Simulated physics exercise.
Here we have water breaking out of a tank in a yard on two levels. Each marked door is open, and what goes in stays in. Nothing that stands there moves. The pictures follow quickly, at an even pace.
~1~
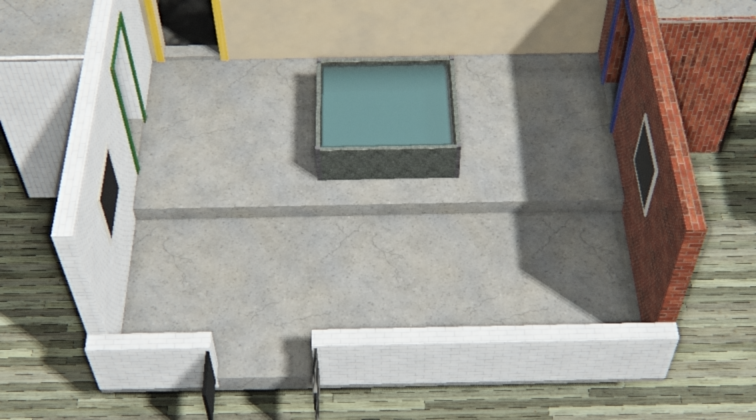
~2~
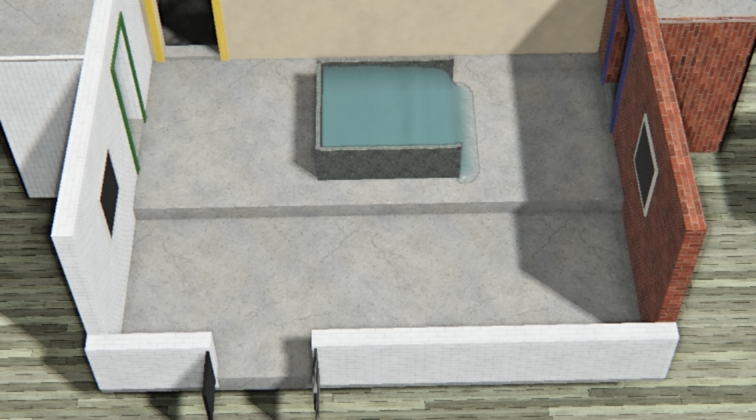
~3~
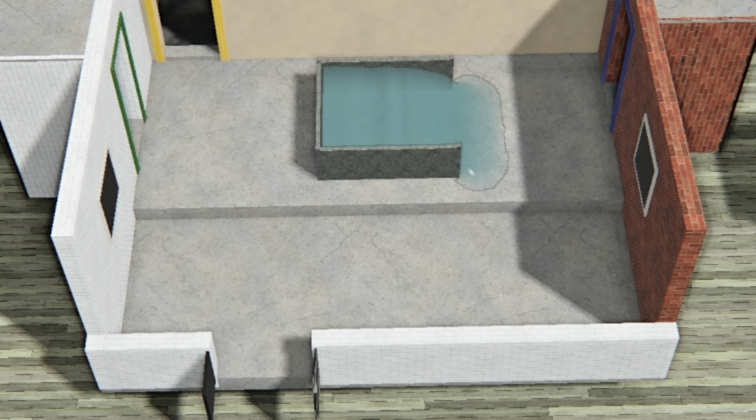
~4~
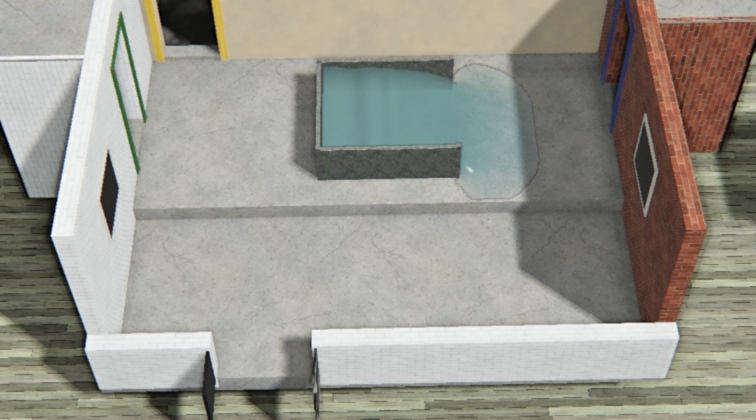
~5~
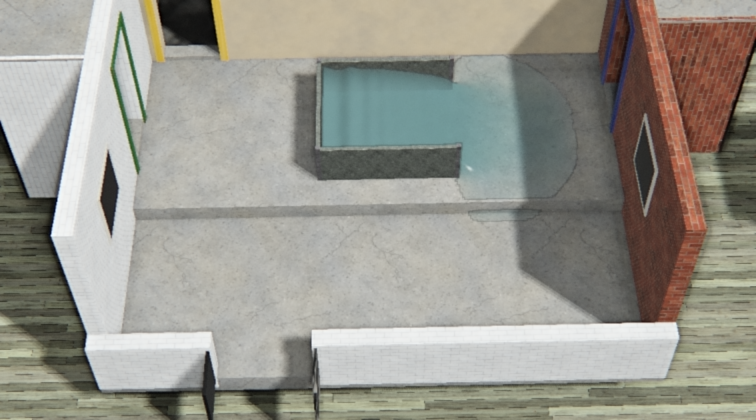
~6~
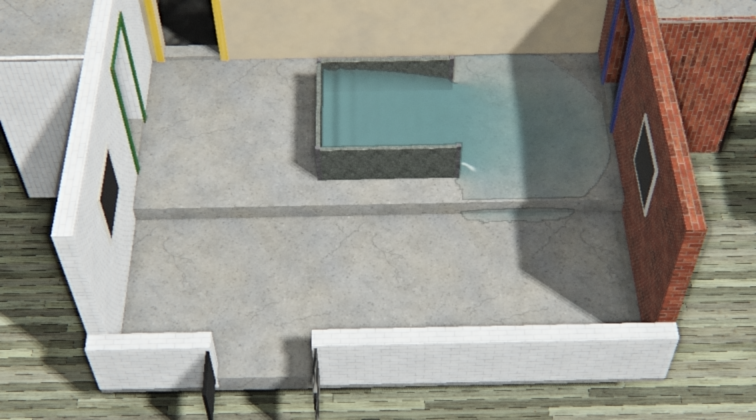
In this clip, a rectangular tank of blue-green water stands in a walled, two-level yard, then water pours out of its right side, spreading rightward across the upper level and over the step's edge, nearing the brick wall.
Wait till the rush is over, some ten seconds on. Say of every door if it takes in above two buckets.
In the end: The green door admits no more than that; the yellow door admits no more than that; the blue door lets in a lot.
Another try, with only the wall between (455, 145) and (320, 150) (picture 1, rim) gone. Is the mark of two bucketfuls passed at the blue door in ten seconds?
My reading: The blue door stays under.
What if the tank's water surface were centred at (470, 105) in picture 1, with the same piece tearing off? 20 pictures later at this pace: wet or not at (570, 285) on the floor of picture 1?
There: Covered.
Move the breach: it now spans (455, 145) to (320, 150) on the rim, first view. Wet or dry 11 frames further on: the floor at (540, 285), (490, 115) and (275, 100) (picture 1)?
In that order: Under water, not flooded, clear.
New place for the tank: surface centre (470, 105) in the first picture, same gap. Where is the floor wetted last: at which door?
It is the green one.
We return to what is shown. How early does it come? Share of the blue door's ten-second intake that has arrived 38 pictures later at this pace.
Some 100 per cent.
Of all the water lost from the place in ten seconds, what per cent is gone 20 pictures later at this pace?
Some 75 per cent.
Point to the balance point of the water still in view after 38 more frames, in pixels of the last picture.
Near (475, 220).
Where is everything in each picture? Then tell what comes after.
The first picture shows the tank at (387, 106) is whole and still.
In the second picture, water pours out at (452, 123) and has run to (461, 181).
In the third picture, water pours out at (452, 124) and has run to (490, 183).
In the fourth picture, the front is at (515, 189), out from the gap at (452, 125).
In the fifth picture, the front is at (569, 166), out from the gap at (452, 125).
In the sixth picture, the front is at (604, 156), out from the gap at (452, 125).
A moment on, water covers 25 % of the floor; the green door not reached, the yellow door not reached, the blue door over two buckets in.
Next, water covers 25 % of the floor; the green door not reached, the yellow door not reached, the blue door far over two buckets in.
Then, water covers 35 % of the floor; the green door not reached, the yellow door not reached, the blue door far over two buckets in.
Later, water covers 70 % of the floor; the green door not reached, the yellow door not reached, the blue door far over two buckets in.
In the end, water covers 80 % of the floor; the green door wet at the sill, nothing in, the yellow door wet at the sill, nothing in, the blue door far over two buckets in.
